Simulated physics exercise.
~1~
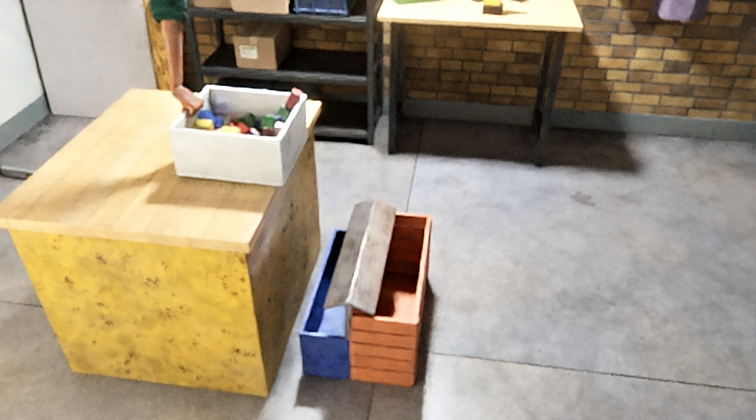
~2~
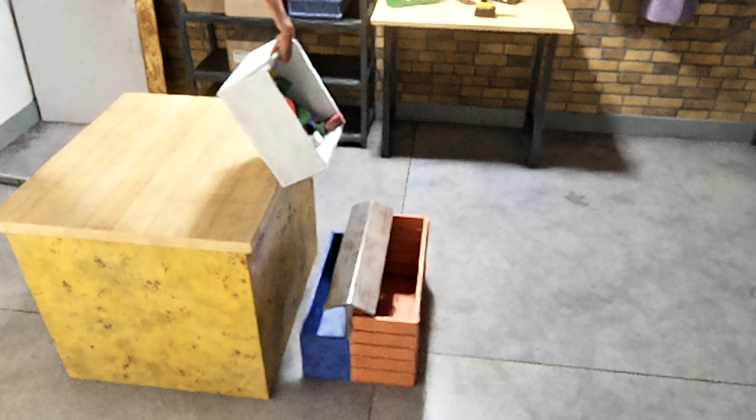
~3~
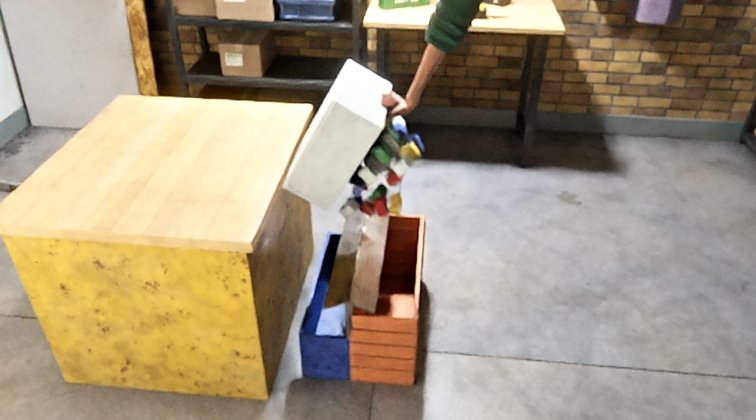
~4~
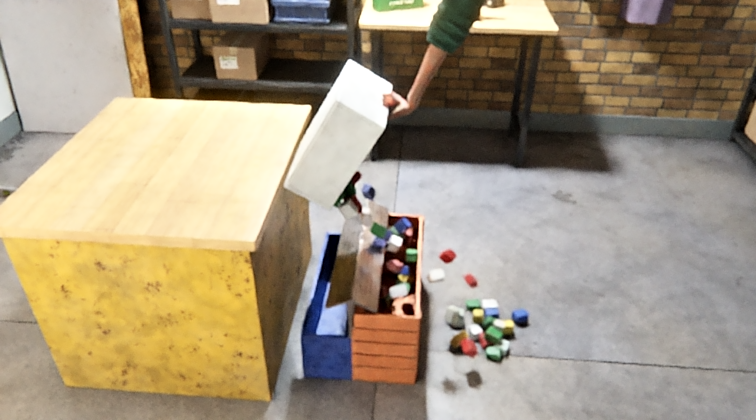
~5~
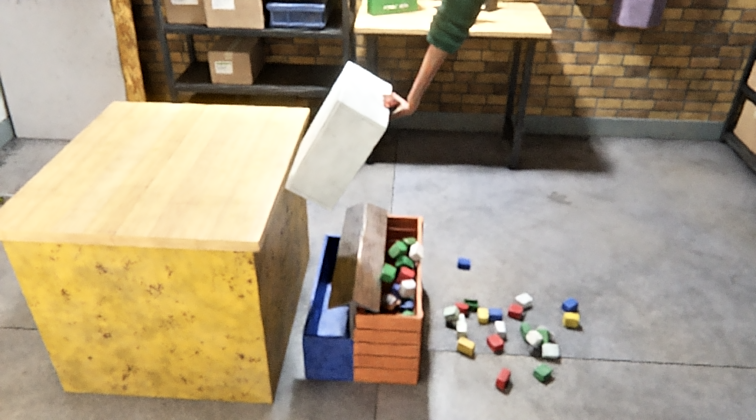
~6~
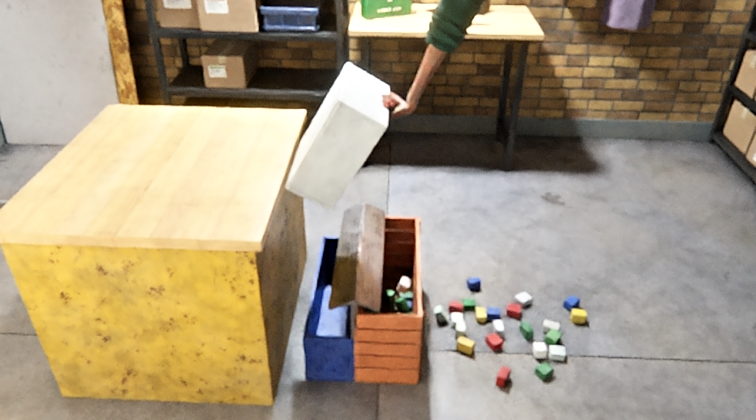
In a workshop with a brick wall, a hand tipped a white tote of colourful toy bricks off the end of a bench, and they tumbled past the ridge into the orange bin and onto the floor beyond, leaving the tote held upturned.
